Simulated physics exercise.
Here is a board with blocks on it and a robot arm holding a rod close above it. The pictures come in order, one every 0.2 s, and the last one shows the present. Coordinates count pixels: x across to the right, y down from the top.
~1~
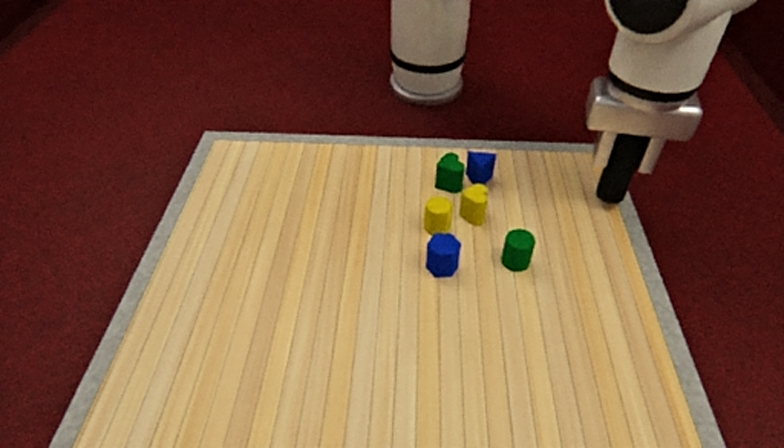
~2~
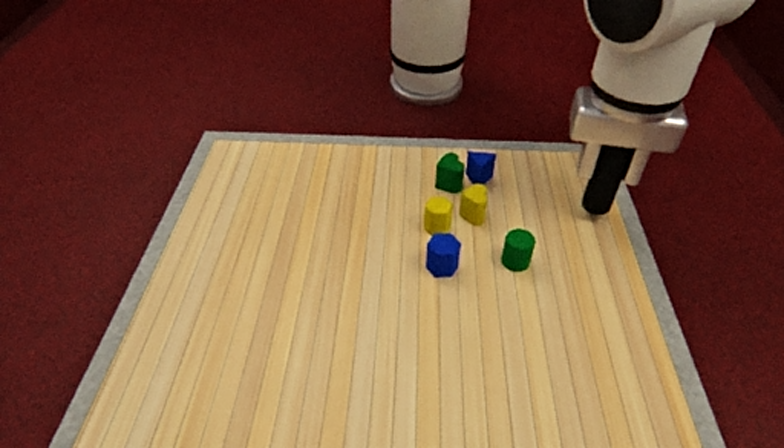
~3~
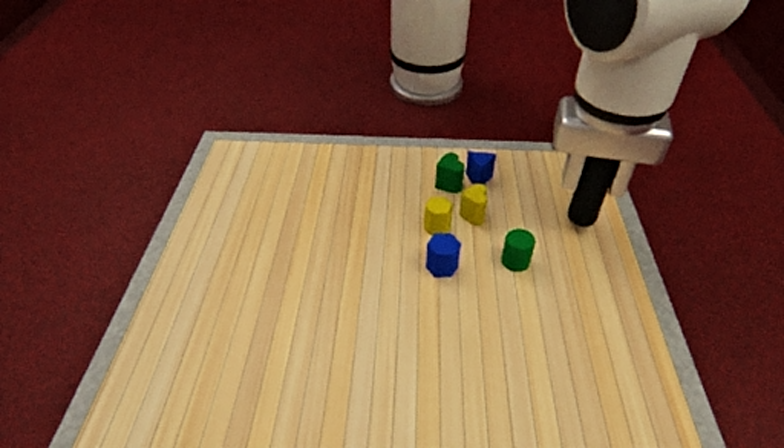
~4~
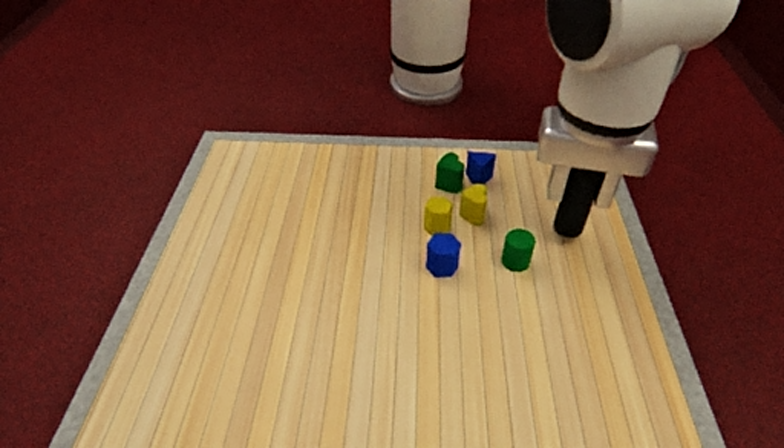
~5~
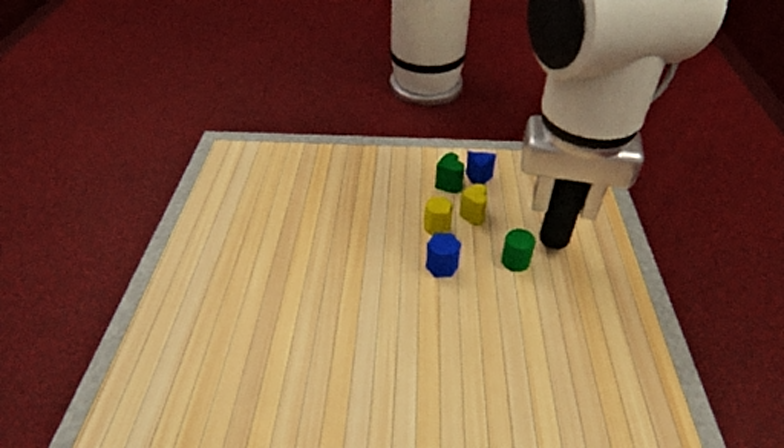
A pale wooden board with a grey border lies on a dark red surface, seen from above at an angle by a still camera. Six small blocks in green, blue and yellow sit in its upper right part, while a white robot arm holds a black rod near the right edge. The arm moves the rod steadily left and toward the viewer, close to the green round block, and the blocks stay still.
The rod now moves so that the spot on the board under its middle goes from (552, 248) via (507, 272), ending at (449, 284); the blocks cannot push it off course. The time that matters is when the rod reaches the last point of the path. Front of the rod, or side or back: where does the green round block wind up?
As far as I can tell, the green round block is still leading the way in front of the rod.
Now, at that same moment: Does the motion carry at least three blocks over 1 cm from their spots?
No, I don't think so.
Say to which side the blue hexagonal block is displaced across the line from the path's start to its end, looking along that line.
It shifts rightward.
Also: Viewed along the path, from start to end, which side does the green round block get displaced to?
Facing the way the path runs, start to end, you'll find the green round block has shifted right.
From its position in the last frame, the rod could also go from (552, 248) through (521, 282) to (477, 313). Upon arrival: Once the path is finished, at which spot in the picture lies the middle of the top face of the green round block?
The point I'd pick in the picture is (493, 248).
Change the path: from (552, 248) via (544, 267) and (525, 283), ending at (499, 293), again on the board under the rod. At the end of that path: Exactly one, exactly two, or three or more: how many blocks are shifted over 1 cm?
Count: One.
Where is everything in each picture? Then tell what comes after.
In the first picture, rod tip at (610, 196); block tops, yellow hexagonal block at (439, 205); blue hexagonal block at (444, 243); green round block at (521, 238).
In the second picture, rod at (595, 207); blocks unchanged.
In the third picture, rod at (581, 218); blocks unchanged.
In the fourth picture, rod at (568, 229); blocks unchanged.
In the fifth picture, rod at (554, 240); yellow hexagonal block at (439, 205); blue hexagonal block at (444, 243); green round block at (521, 238).
The first path, step by step. One third of the way, rod at (523, 257); green round block at (498, 246).
Two thirds of the way, rod at (490, 272); blue hexagonal block at (434, 241); green round block at (461, 254).
At the end, rod at (449, 276); yellow hexagonal block in place; blue hexagonal block at (416, 235), turned 45° clockwise; green round block at (419, 258).
